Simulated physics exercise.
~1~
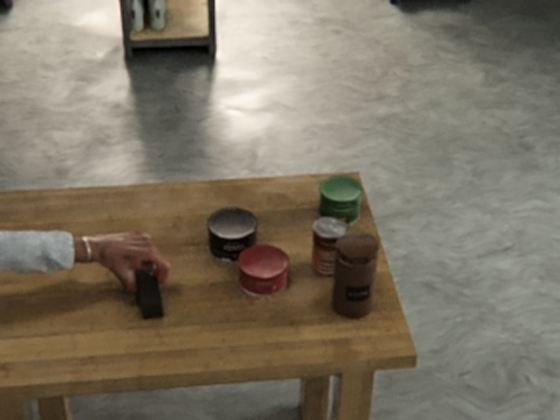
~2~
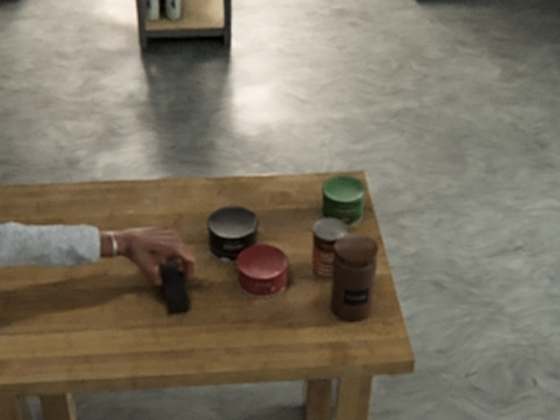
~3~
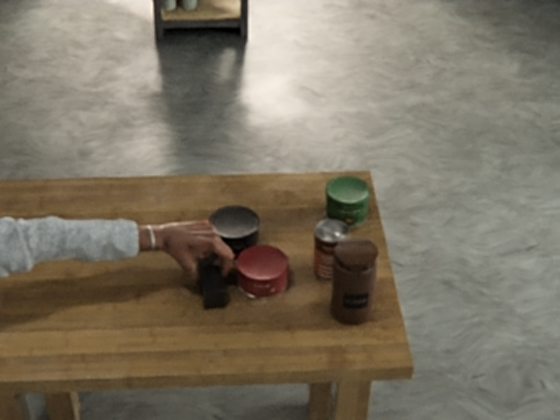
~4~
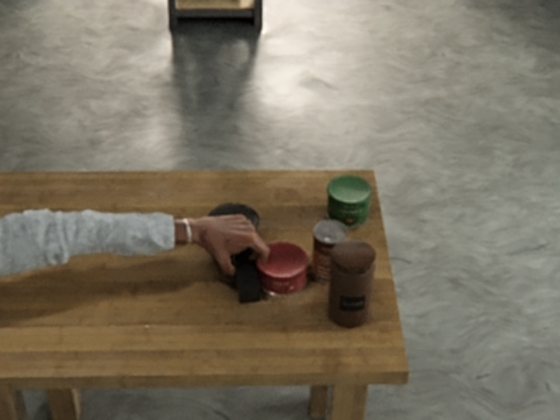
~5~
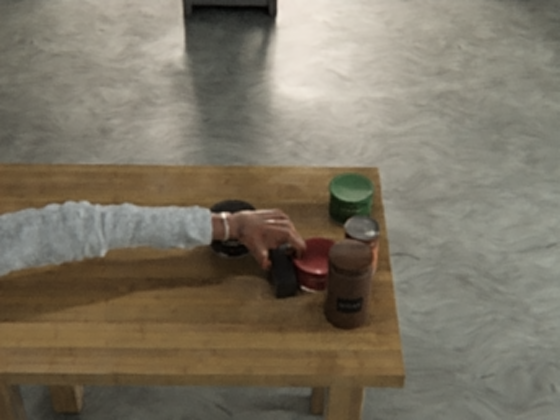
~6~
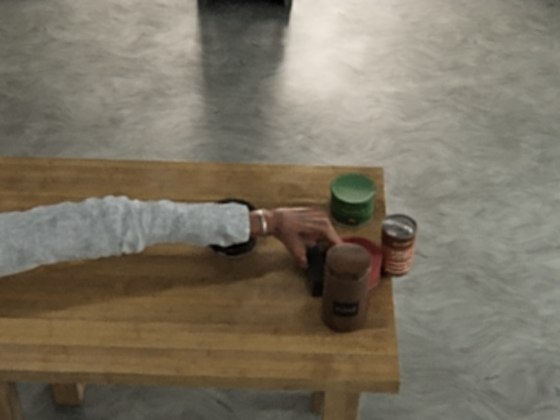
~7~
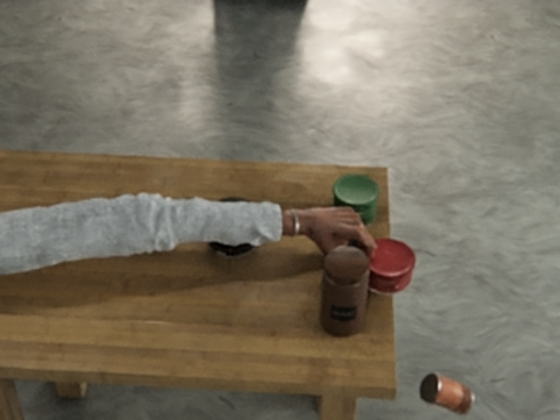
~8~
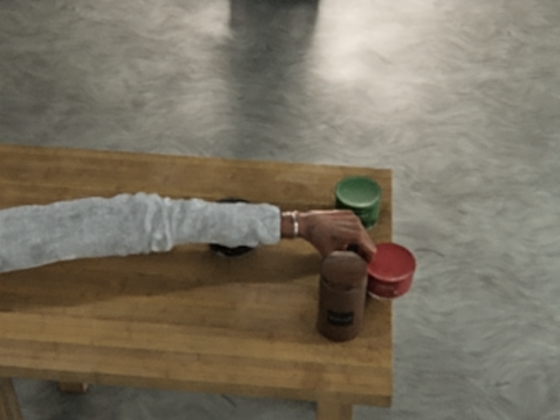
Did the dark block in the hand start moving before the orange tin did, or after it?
The dark block started moving first, sliding right with the hand while the orange tin was still standing in its place. The tin only began to shift later, once the red tub had been pushed toward it.
